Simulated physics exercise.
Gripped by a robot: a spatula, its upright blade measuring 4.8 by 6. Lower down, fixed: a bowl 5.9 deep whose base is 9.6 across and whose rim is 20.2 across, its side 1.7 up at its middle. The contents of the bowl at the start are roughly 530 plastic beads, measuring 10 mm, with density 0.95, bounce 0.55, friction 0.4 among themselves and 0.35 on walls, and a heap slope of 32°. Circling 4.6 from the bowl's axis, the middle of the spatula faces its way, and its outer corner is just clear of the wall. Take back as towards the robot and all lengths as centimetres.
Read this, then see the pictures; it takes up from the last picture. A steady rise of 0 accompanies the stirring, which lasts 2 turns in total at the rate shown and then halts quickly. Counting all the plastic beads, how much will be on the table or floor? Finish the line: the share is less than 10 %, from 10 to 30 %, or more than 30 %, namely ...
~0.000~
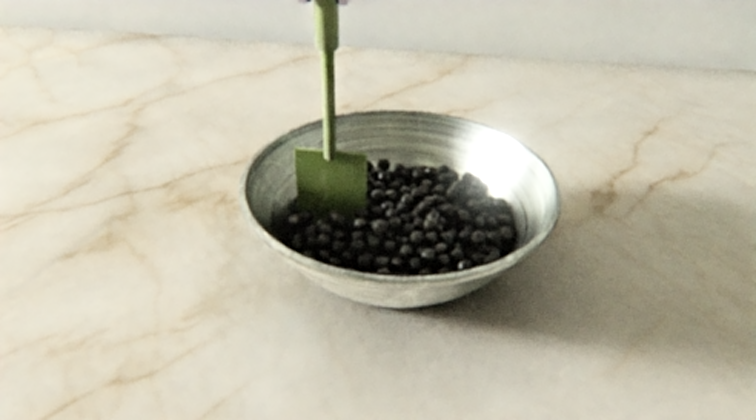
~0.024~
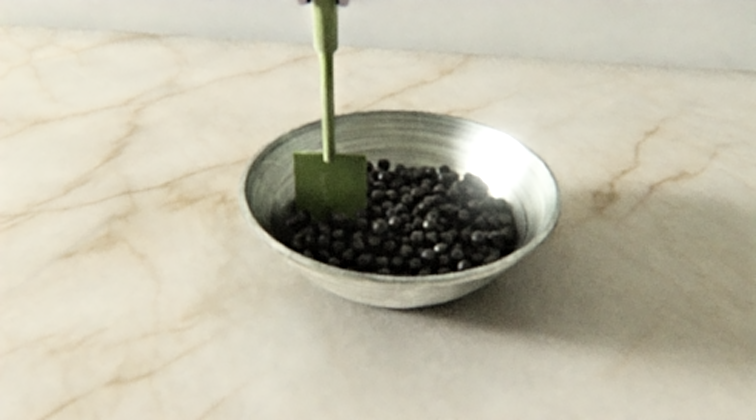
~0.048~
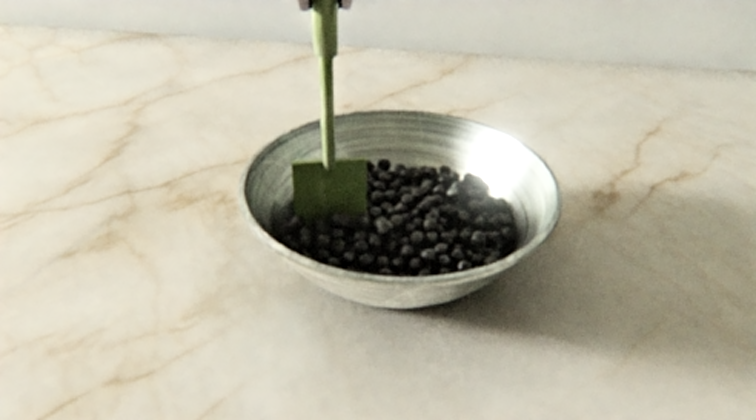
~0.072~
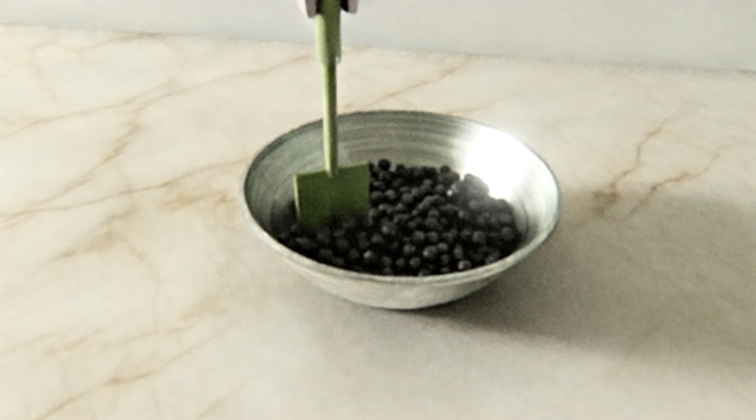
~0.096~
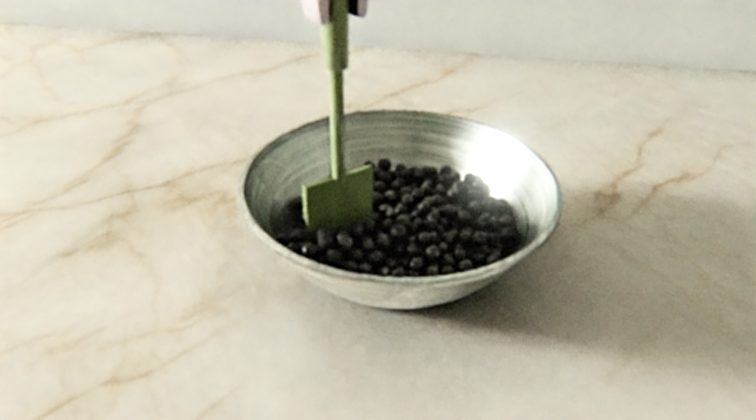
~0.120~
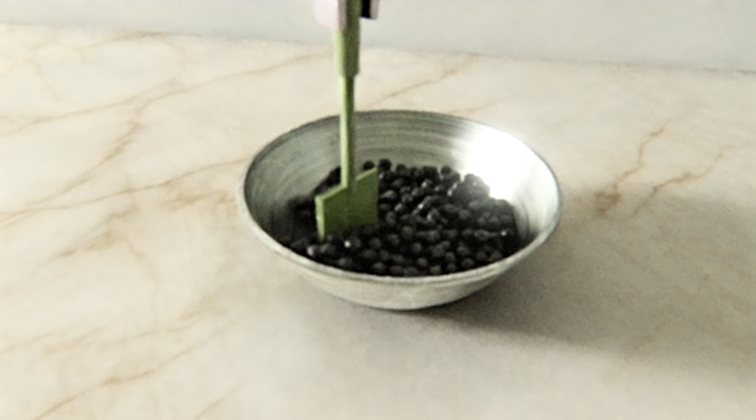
The share is from 10 to 30 %.
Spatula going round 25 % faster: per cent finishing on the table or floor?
My guess is about 30 per cent.
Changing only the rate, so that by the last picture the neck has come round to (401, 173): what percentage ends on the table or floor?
Roughly 50 percent of it.
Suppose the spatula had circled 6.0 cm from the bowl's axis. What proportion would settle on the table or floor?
Then about 5 per cent.
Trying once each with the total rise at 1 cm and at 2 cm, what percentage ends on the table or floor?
Roughly 10 percent, then roughly 5 percent.
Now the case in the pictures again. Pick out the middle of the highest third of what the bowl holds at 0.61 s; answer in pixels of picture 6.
Roughly pixel (320, 167).
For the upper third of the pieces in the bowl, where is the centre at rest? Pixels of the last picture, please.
Centre, approx.: (326, 240).
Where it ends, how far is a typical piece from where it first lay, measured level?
About 10 centimetres.
By 0.61 s, 316° round, highest piece 8 above the table; 499 in the bowl, 25 on the table or floor, 6 in flight or on the tool.
By 1.09 s, 218° round, highest piece 8 above the table; 457 in the bowl, 67 on the table or floor, 6 in flight or on the tool.
By 1.53 s, 0° round, highest piece 5 above the table; 438 in the bowl, 92 on the table or floor.
By 2.23 s, 0° round, highest piece 5 above the table; 438 in the bowl, 92 on the table or floor.
Final count, 438 in the bowl, 92 on the table or floor. That is 17 % on the table or floor.
